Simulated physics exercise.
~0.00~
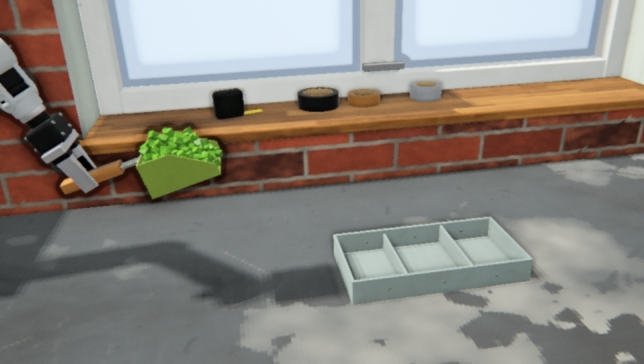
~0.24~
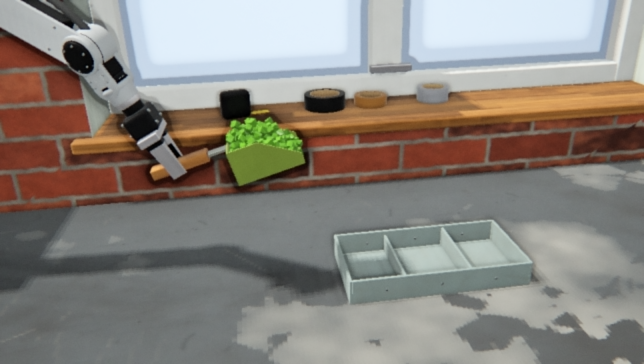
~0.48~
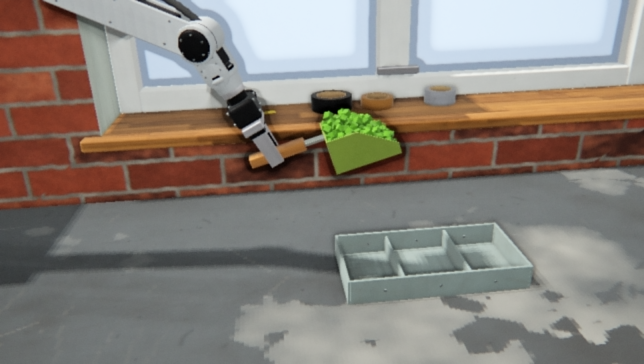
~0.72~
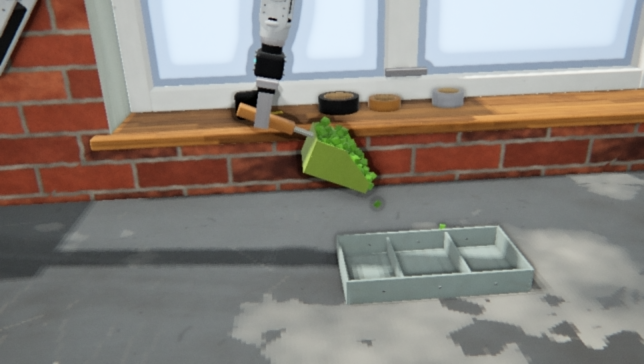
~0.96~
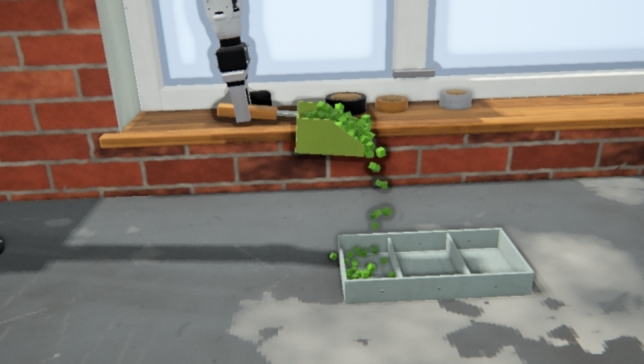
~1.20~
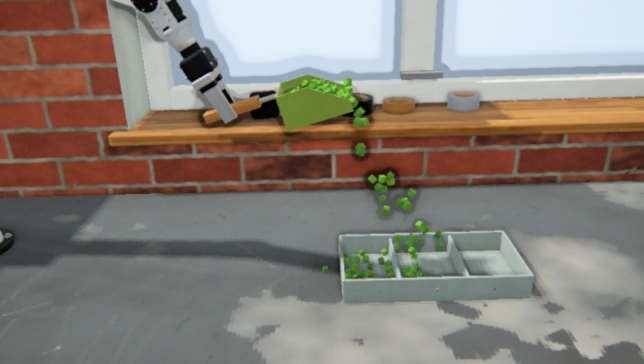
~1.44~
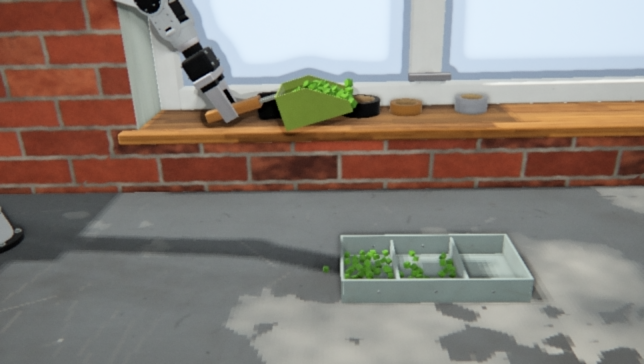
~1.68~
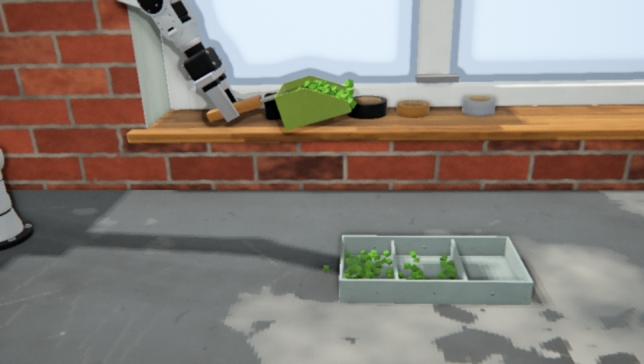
In this clip, a robot arm carries a green scoop of vegetable dice rightward toward a divided tray, tips it forward and spills some pieces, then draws it back and levels it, leaving dice in the left and middle compartments, a few outside, and many still in the scoop.
